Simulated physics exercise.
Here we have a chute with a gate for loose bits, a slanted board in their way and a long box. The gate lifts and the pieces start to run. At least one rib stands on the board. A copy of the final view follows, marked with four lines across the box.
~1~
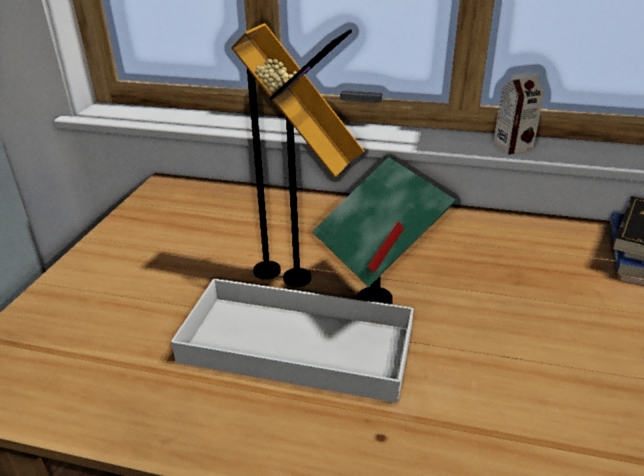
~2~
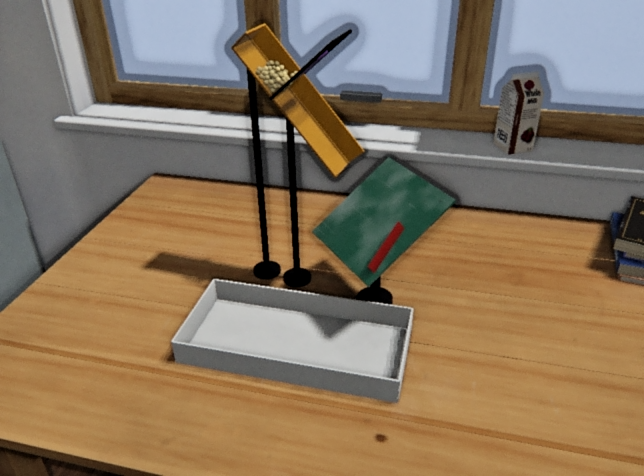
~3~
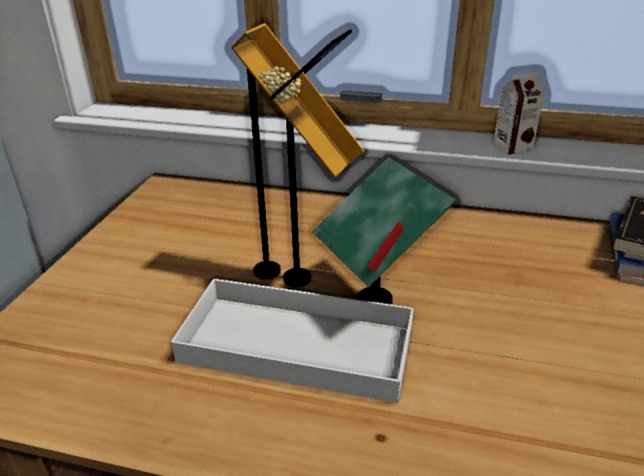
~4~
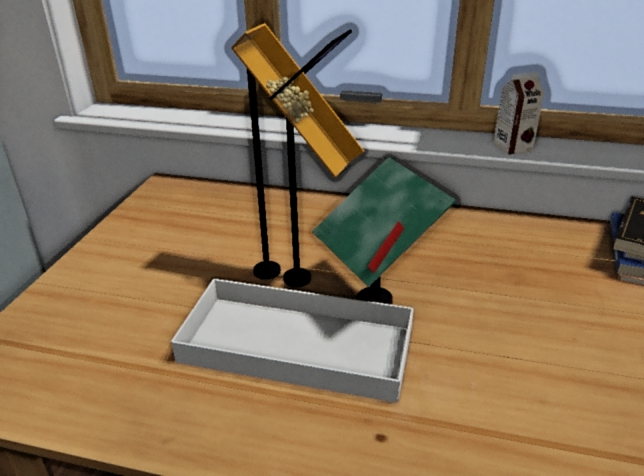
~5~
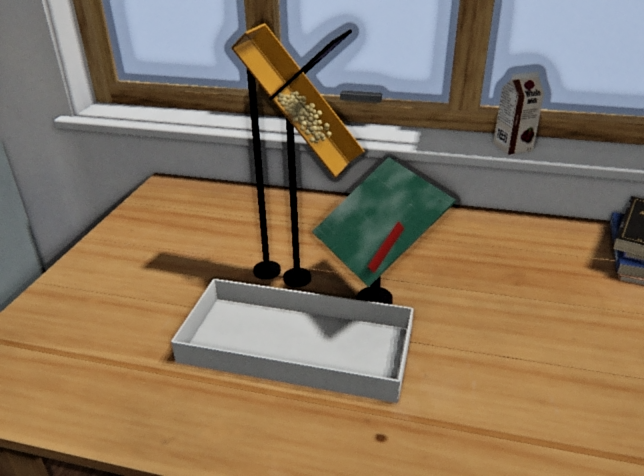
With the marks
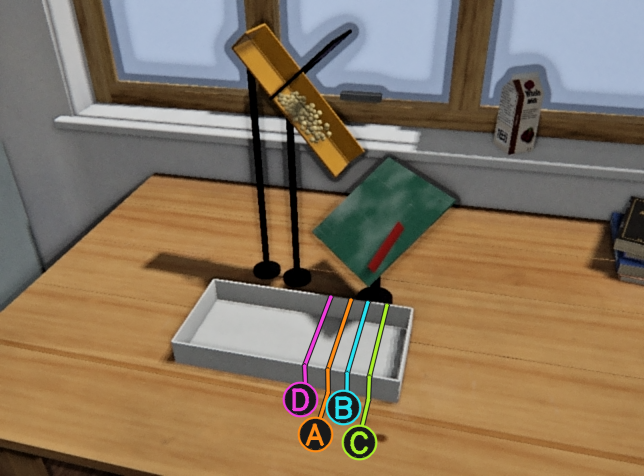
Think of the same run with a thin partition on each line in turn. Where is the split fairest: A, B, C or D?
Line D.
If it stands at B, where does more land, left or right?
The left side.
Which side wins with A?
Left.
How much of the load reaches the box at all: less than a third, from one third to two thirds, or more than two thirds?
About that: More than two thirds.
On the marked copy, line A crosses the front rim at (328, 368); line B crosses the front rim at (347, 372); line C crosses the front rim at (369, 376); line D crosses the front rim at (304, 364).
If A is chosen, of what is caught, the larger part on the left of the divider, about a tenth on the right.
If B is chosen, of what is caught, almost all on the left of the divider, just a few on the right.
If C is chosen, of what is caught, every piece on the left of the divider, not one piece on the right.
If D is chosen, of what is caught, roughly half on the left of the divider, roughly half on the right.
